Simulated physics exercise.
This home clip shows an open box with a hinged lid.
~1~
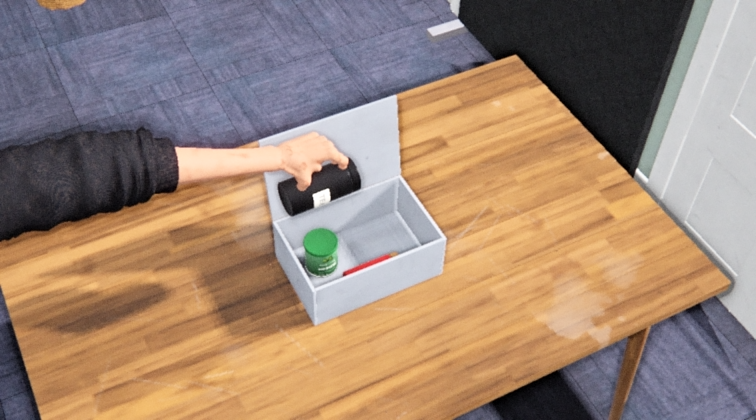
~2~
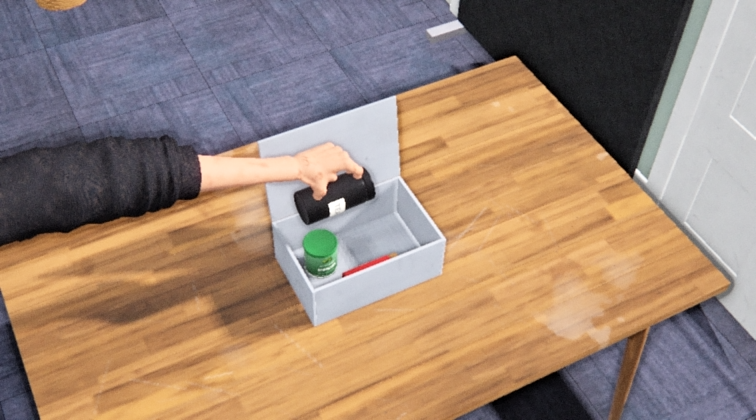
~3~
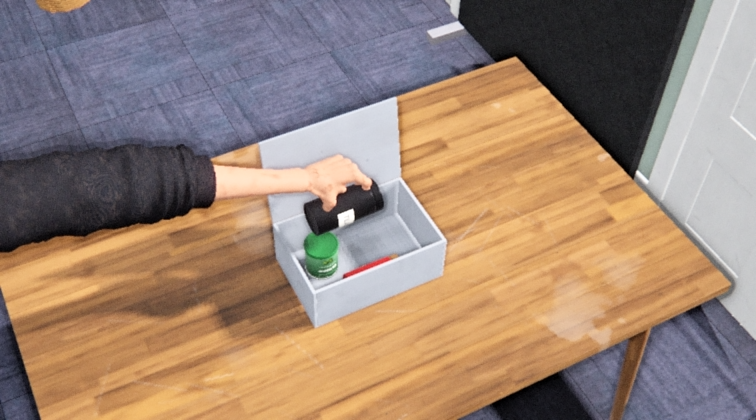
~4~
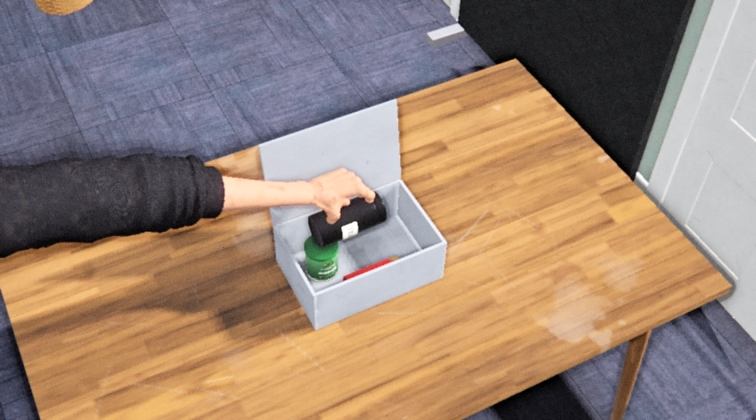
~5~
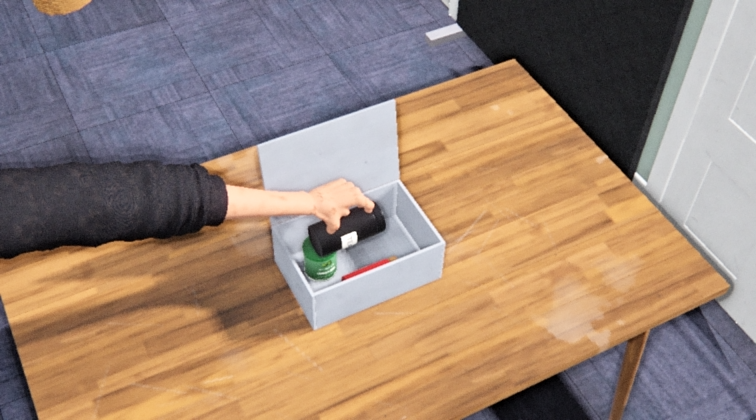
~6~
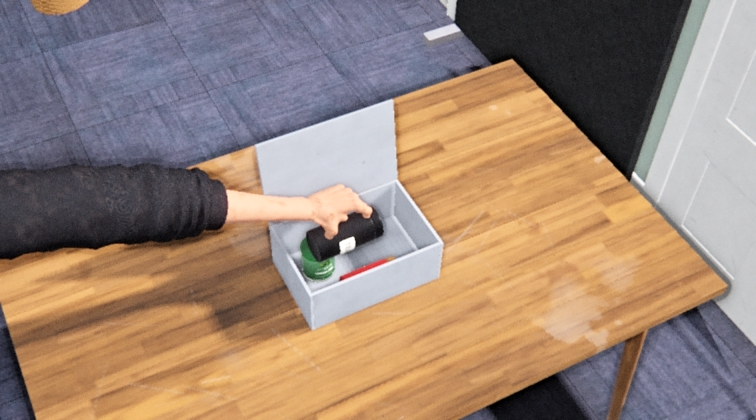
A hand lowers a black jar into an open box beside a green jar.
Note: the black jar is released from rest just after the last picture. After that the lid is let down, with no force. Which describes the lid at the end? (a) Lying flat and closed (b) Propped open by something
Option b: Propped open by something.
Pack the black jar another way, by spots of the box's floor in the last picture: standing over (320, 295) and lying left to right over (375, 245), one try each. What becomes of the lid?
Try 1: Lid not shut; try 2: Lid shut.
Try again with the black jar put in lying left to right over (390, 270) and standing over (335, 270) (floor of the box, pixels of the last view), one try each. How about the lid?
On the first go the lid settles shut, and on the second go it settles shut.
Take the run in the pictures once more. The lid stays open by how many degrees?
Roughly 40 degrees above the rim.
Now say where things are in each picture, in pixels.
The first frame shows on its way; black jar (320, 187).
The second frame shows on its way; black jar (335, 195).
The third frame shows on its way; black jar (344, 207).
The fourth frame shows on its way; black jar (348, 219).
The fifth frame shows on its way; black jar (347, 229).
The sixth frame shows in place under the hand; black jar (345, 234).
Then, 0.90 s on from there, lid starting down; black jar shifted about its own width near (372, 220).
Then, 1.60 s on from there, lid 59° above the rim; black jar shifted about its own width near (363, 229); red shaker shifted a little.
Then, 2.90 s on from there, lid 36° above the rim; black jar shifted about its own width near (374, 232); red shaker shifted a little.
In the end, lid 40° above the rim; moved from the start, black jar; the other 2 unmoved. At the end, from the last picture's camera, black jar near (372, 230).
